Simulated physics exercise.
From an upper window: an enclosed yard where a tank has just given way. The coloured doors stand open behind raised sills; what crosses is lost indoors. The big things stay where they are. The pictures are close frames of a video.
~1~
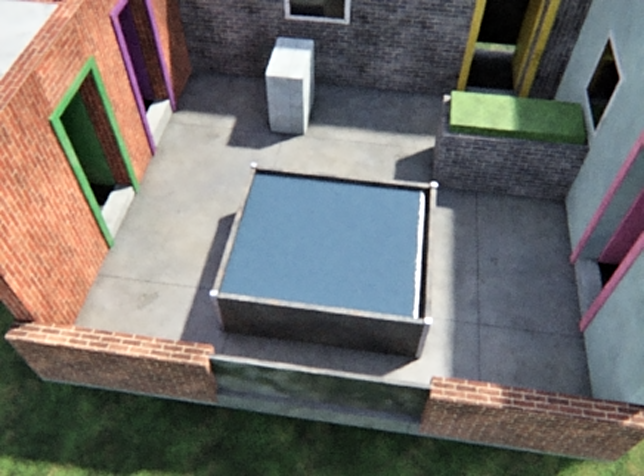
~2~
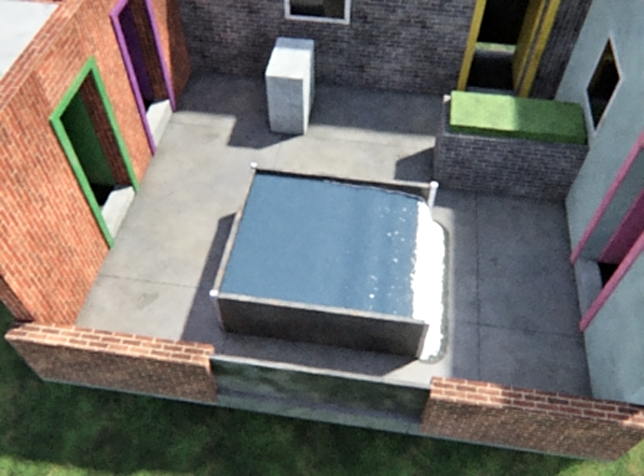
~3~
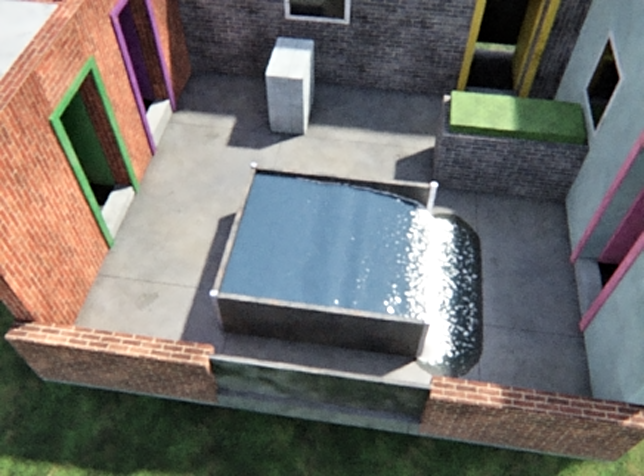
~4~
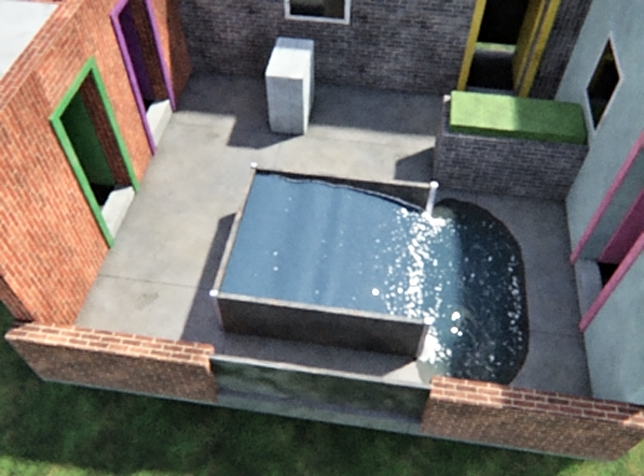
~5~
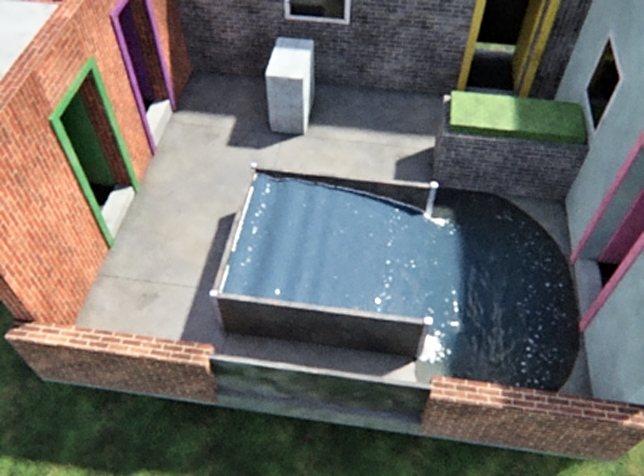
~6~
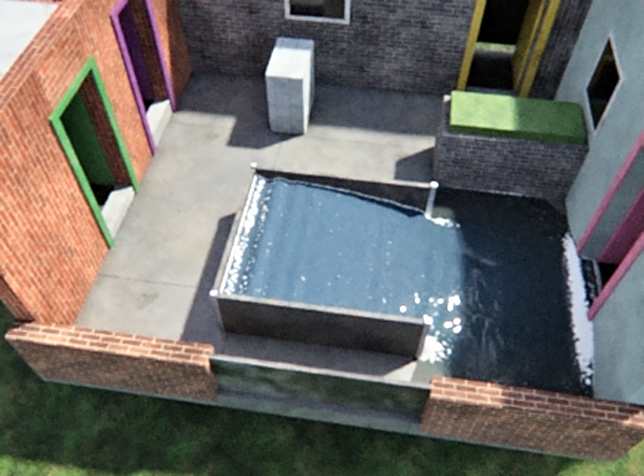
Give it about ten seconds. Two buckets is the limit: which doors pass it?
The green door holds within the limit; the yellow door holds within the limit; the pink door floods; the purple door holds within the limit.
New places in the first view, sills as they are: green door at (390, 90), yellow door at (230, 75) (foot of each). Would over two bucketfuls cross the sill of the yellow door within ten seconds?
In short: Yellow floods.
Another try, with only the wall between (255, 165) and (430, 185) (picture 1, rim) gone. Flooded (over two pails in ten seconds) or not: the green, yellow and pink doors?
Then: The green one lets less in, the yellow one takes more, the pink one stays under.
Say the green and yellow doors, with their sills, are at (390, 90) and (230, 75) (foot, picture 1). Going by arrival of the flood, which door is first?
It is the door marked pink.
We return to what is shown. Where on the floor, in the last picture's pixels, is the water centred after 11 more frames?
At about (450, 288).
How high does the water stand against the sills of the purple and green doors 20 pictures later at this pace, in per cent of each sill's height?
Near 0 and 0 in a hundred.
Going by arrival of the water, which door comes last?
That is the yellow-painted one.
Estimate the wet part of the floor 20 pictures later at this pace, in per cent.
Some 45 per cent.
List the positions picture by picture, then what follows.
Still water in the open tank at (332, 240), in the first picture.
Water pours out at (422, 275) and has run to a hidden place, in the second picture.
Water pours out at (422, 276) and has run to (450, 219), in the third picture.
The front is at (480, 212), out from the gap at (422, 277), in the fourth picture.
Water pours out at (421, 277) and has run to (547, 240), in the fifth picture.
Water pours out at (422, 277) and has run to (568, 225), in the sixth picture.
A moment on, water covers 25 % of the floor; the green door not reached, the yellow door not reached, the pink door far over two buckets in, the purple door not reached.
Next, water covers 25 % of the floor; the green door not reached, the yellow door not reached, the pink door far over two buckets in, the purple door not reached.
Then, water covers 45 % of the floor; the green door not reached, the yellow door not reached, the pink door far over two buckets in, the purple door not reached.
Later, water covers 75 % of the floor; the green door wet at the sill, nothing in, the yellow door not reached, the pink door far over two buckets in, the purple door wet at the sill, nothing in.
In the end, water covers 95 % of the floor; the green door wet at the sill, nothing in, the yellow door wet at the sill, nothing in, the pink door far over two buckets in, the purple door wet at the sill, nothing in.
